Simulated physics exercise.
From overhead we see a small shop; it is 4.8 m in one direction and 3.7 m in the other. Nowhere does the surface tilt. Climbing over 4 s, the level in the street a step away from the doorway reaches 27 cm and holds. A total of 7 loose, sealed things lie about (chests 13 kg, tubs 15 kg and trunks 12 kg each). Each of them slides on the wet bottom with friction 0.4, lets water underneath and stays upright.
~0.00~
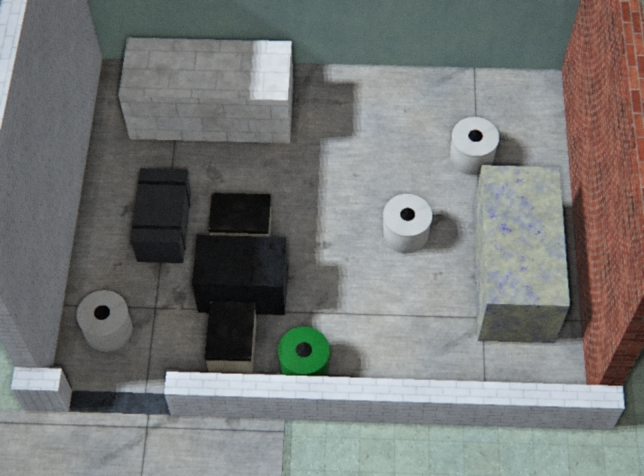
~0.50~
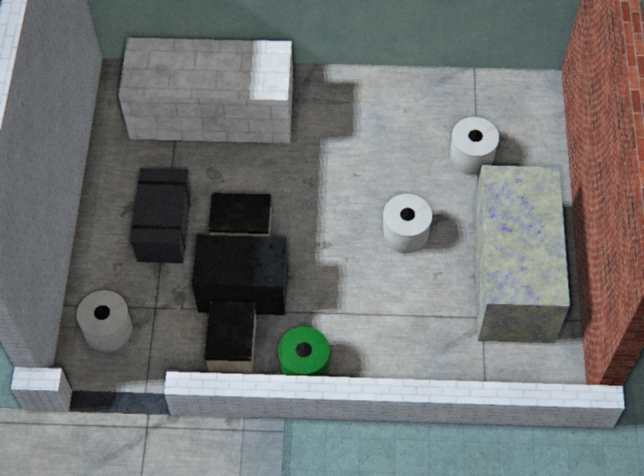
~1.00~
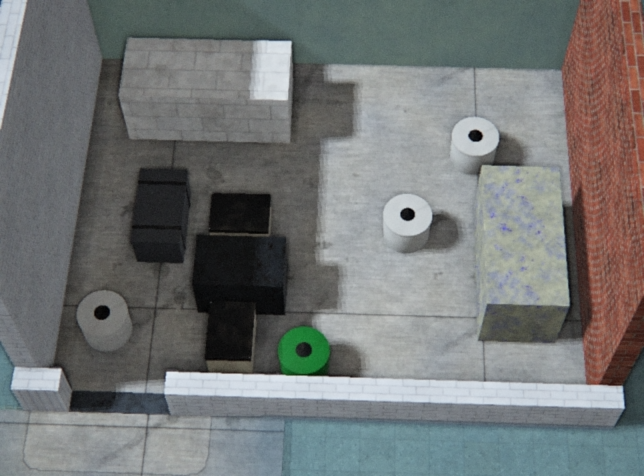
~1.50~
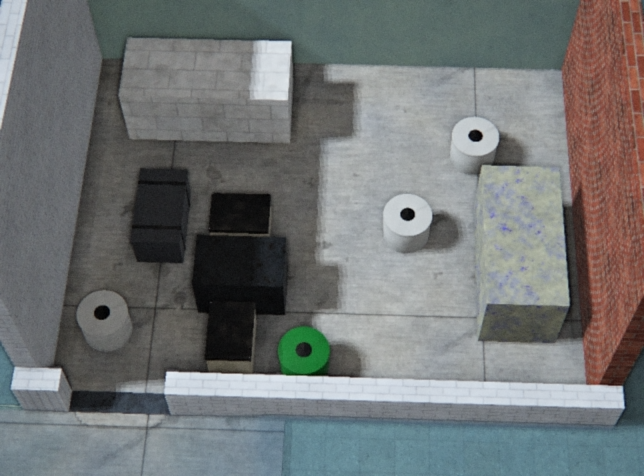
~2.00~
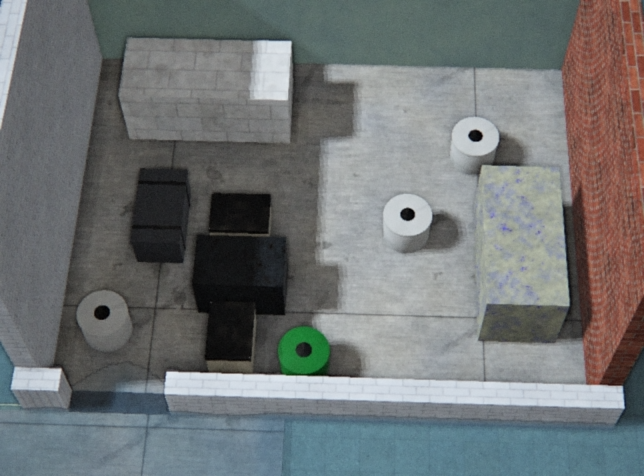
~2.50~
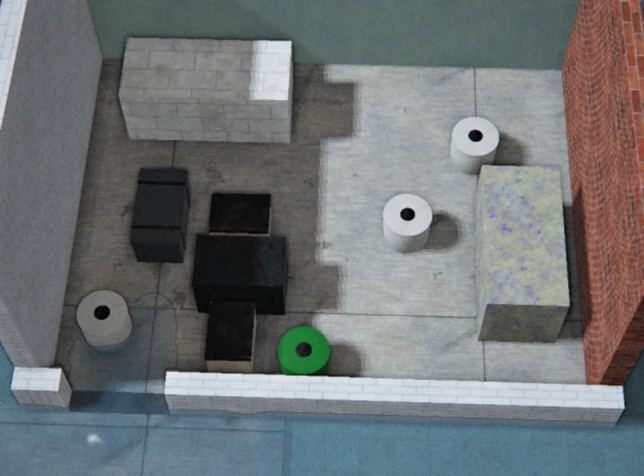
In the video, a small walled shop holding pale tubs, a green tub, dark trunks and larger blocks is seen from above as water spreads outside, then creeps through the front gap at lower left, while the objects stay still.
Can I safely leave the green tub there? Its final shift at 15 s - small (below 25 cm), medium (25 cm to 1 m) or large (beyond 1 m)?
Medium.
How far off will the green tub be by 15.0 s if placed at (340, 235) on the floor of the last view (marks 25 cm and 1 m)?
By then it edges a bit.
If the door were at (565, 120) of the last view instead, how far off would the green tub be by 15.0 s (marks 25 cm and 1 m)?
The green tub would go a long distance.
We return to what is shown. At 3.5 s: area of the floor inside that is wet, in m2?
About 2.0 m2.
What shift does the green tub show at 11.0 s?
I'd guess some 0 cm by then.
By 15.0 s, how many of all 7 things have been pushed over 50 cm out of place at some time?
The tally stands at 6.
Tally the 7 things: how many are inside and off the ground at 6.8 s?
At that moment it comes to 2.
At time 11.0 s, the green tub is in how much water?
Around 6 cm.
After 3.5 s the green tub is near (304, 350), 0.0 m from its start, aground; 0 afloat.
After 6.8 s the green tub is near (304, 350), 0.0 m from its start, aground; 2 afloat.
After 11.0 s the green tub is near (304, 350), 0.0 m from its start, aground; 4 afloat.
After 15.0 s the green tub is near (241, 339), 0.6 m from its start, afloat; 6 afloat.
